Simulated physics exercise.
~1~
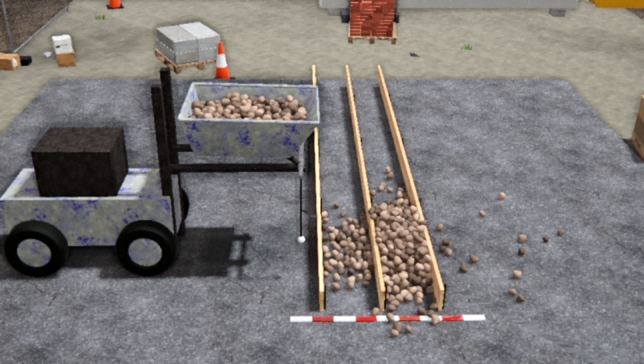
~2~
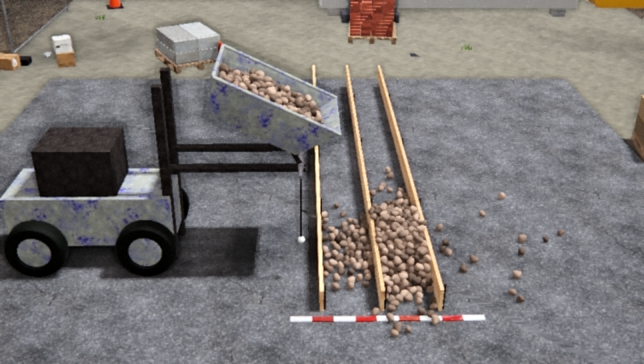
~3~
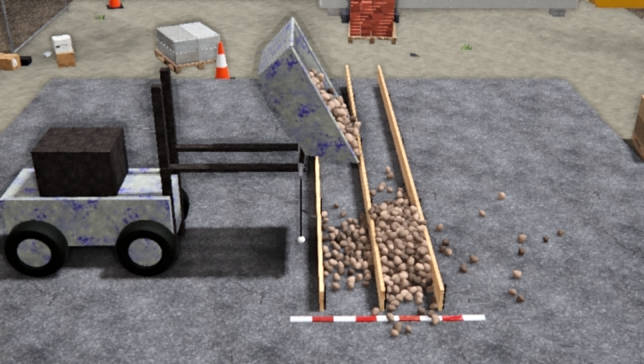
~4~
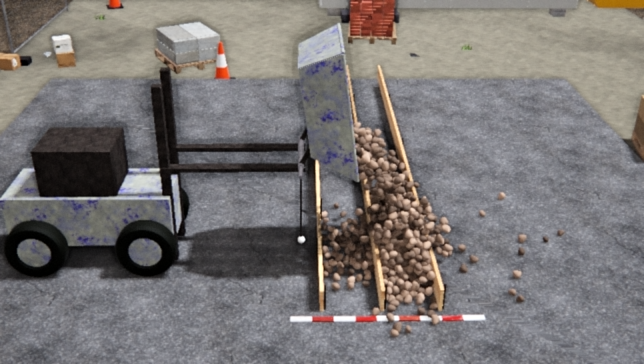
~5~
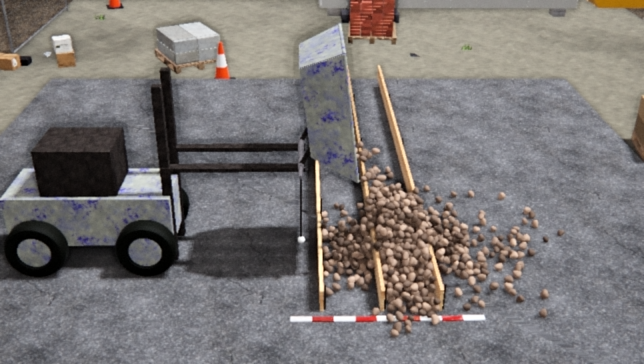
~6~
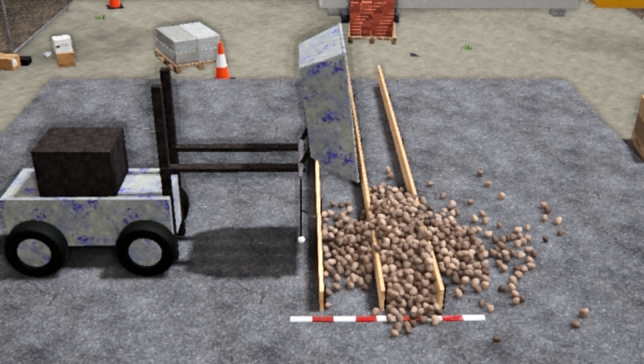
The clip shows a forklift tipping a skip of brownish cobbles to the right over wooden boards where a loose pile already lies; the stones pour out, heaping over the boards and spilling past the rightmost one, and the skip stays steeply tilted above the enlarged pile.
